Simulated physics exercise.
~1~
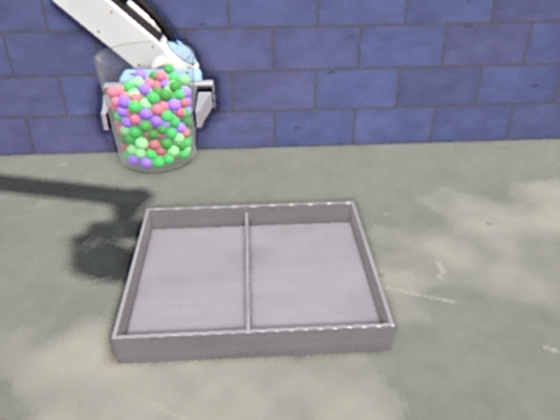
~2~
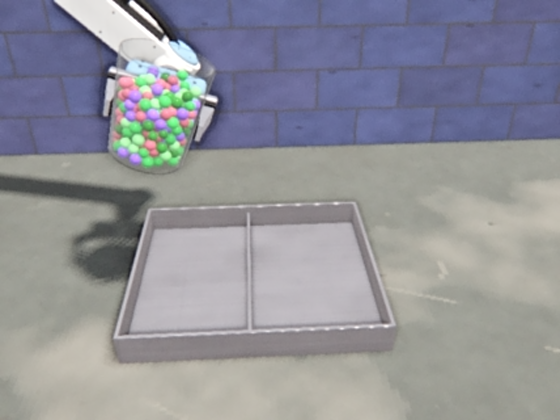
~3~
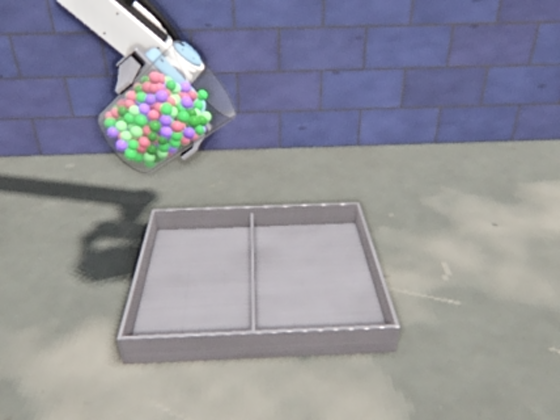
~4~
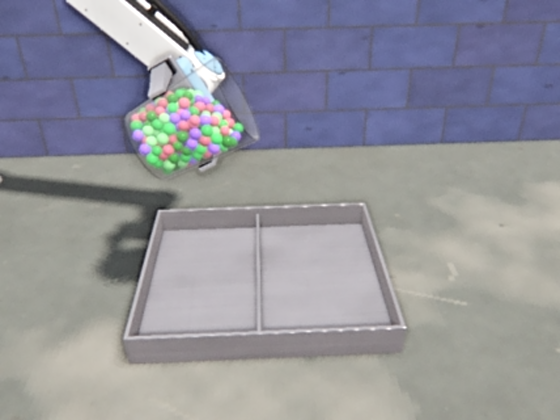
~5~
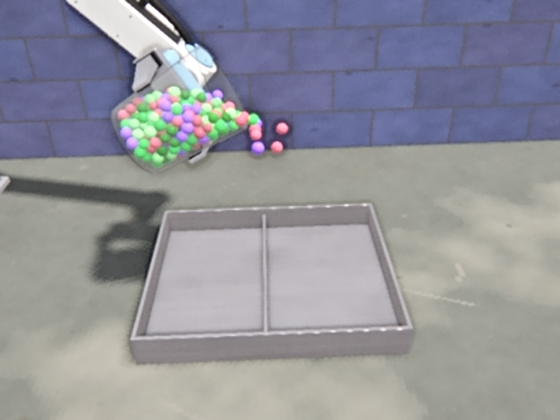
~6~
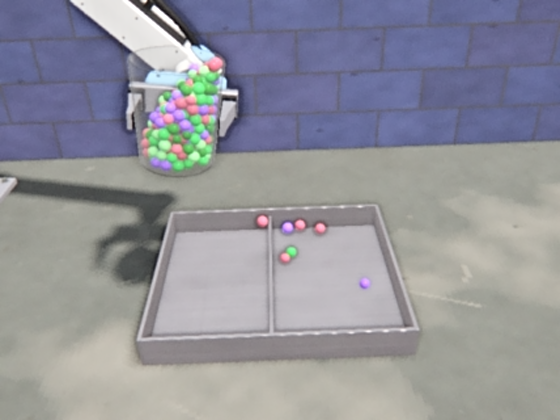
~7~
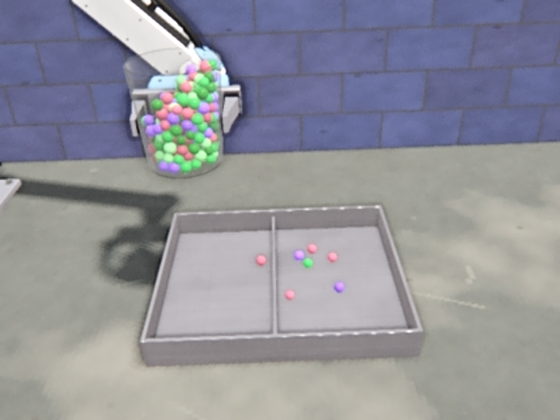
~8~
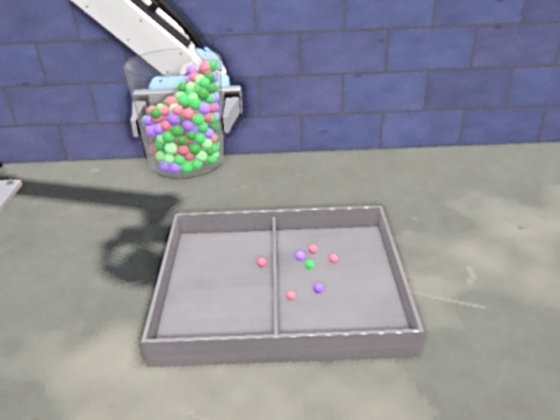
A clear beaker packed with red, green and purple balls hangs in the grip of a white robot arm at the upper left, before a blue brick wall. Seen from the front and slightly above, a shallow grey tray with two compartments sits on a grey-green floor. The arm tips the beaker rightward onto its side, and a few balls spill from its mouth. It then swings the beaker back upright while the fallen balls roll about the tray. Finally, six balls rest in the right compartment and one in the left, with the beaker still nearly full.
